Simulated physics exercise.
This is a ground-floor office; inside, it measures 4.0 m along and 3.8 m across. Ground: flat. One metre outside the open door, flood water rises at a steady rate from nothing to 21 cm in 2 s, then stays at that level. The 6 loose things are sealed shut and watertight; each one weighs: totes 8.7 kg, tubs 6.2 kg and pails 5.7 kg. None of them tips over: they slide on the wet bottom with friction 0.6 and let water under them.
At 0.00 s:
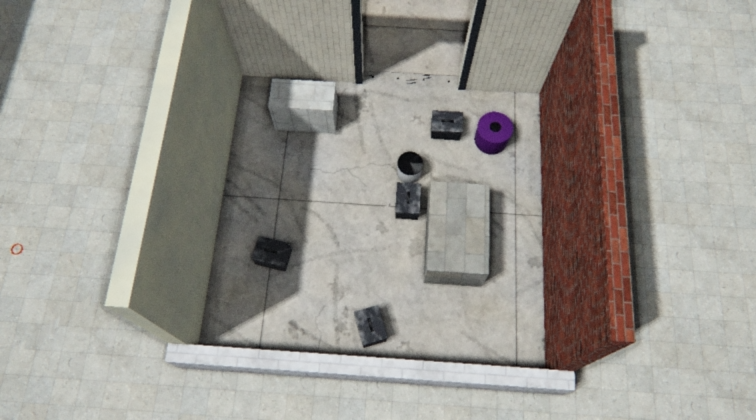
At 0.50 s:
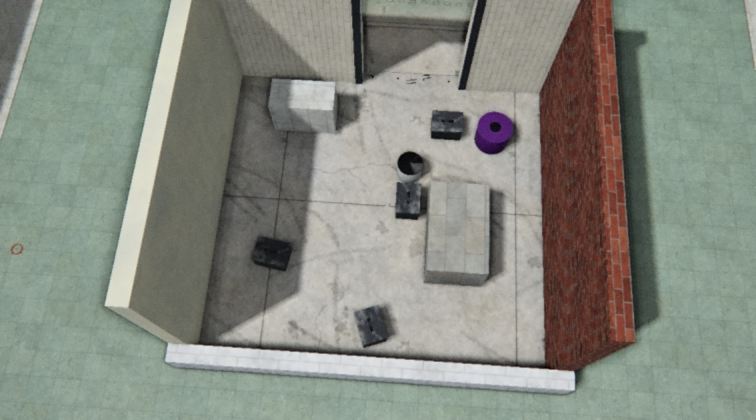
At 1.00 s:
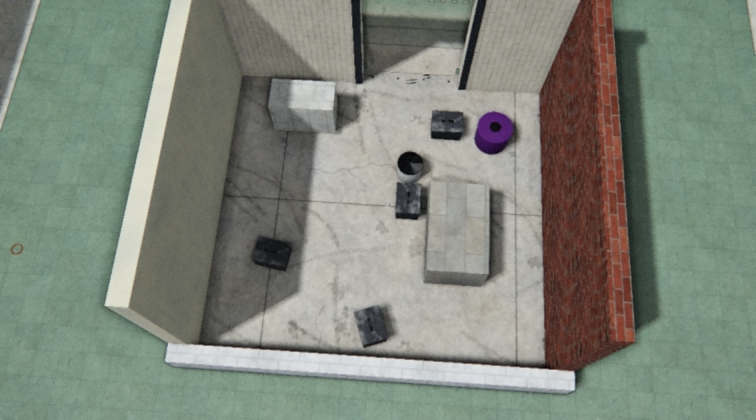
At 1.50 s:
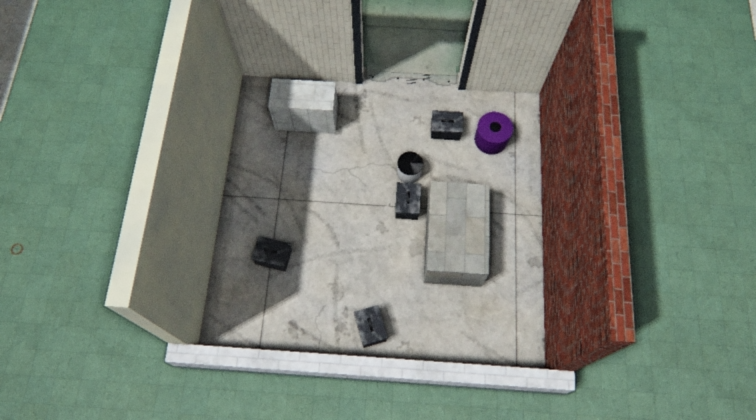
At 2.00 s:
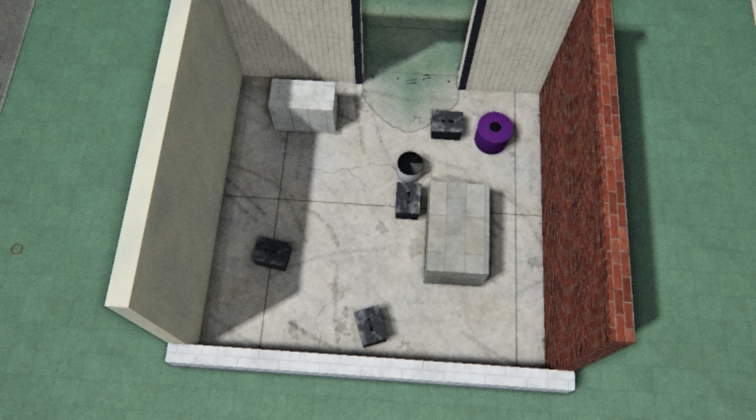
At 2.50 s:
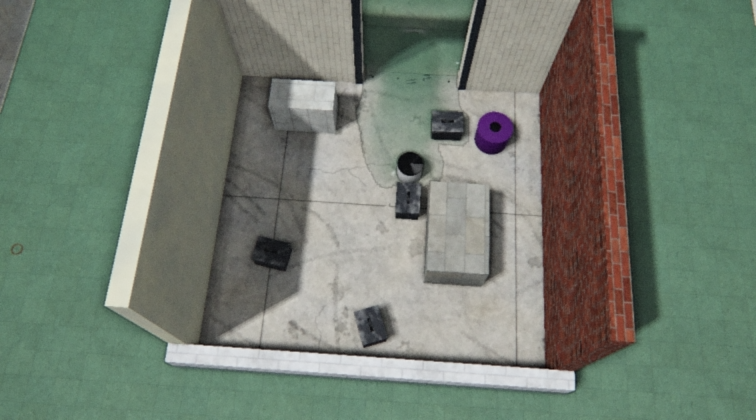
Green water covers the ground outside, then spreads through the doorway across the room's floor.
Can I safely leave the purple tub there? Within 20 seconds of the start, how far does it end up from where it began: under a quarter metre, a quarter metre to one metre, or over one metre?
Some way off.
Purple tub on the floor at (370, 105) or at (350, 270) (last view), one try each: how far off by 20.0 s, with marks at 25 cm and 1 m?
Respectively, it ends up distant and ends up distant.
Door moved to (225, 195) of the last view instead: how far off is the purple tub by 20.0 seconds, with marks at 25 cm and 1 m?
The purple tub drifts well away.
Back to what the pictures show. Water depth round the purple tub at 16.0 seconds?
Roughly 14 cm deep.
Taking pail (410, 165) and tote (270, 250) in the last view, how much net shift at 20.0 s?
Respectively 150 and 20 centimetres.
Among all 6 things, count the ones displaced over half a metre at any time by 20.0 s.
It works out to 6.
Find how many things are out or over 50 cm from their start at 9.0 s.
The answer is 5.
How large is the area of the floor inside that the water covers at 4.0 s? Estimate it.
Roughly 9.0 m2 of it is wet.
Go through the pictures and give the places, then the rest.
In the first frame, the purple tub at (495, 127) rests on the ground; water covers 0.0 m2; 0 of 6 have shifted.
In the second frame, the purple tub at (495, 127) rests on the ground; 0.0 m2 under water; 0 of 6 have shifted.
In the third frame, the purple tub at (495, 127), on the bottom; 0.0 m2 under water; 0 of 6 have shifted.
In the fourth frame, the purple tub at (495, 127) rests on the ground; water covers 0.0 m2; 0 of 6 have shifted.
In the fifth frame, the purple tub at (495, 127), on the bottom; water covers 0.7 m2; 0 of 6 have shifted.
In the sixth frame, the purple tub at (495, 127), on the bottom; 1.5 m2 under water; 0 of 6 have shifted.
After 4.0 s the purple tub is near (520, 131), 0.3 m from its start, aground; 1 afloat.
After 9.0 s the purple tub is near (508, 154), 0.4 m from its start, afloat; 6 afloat.
After 16.0 s the purple tub is near (458, 117), 0.5 m from its start, afloat; 6 afloat.
After 20.0 s the purple tub is near (442, 119), 0.7 m from its start, afloat; 6 afloat.
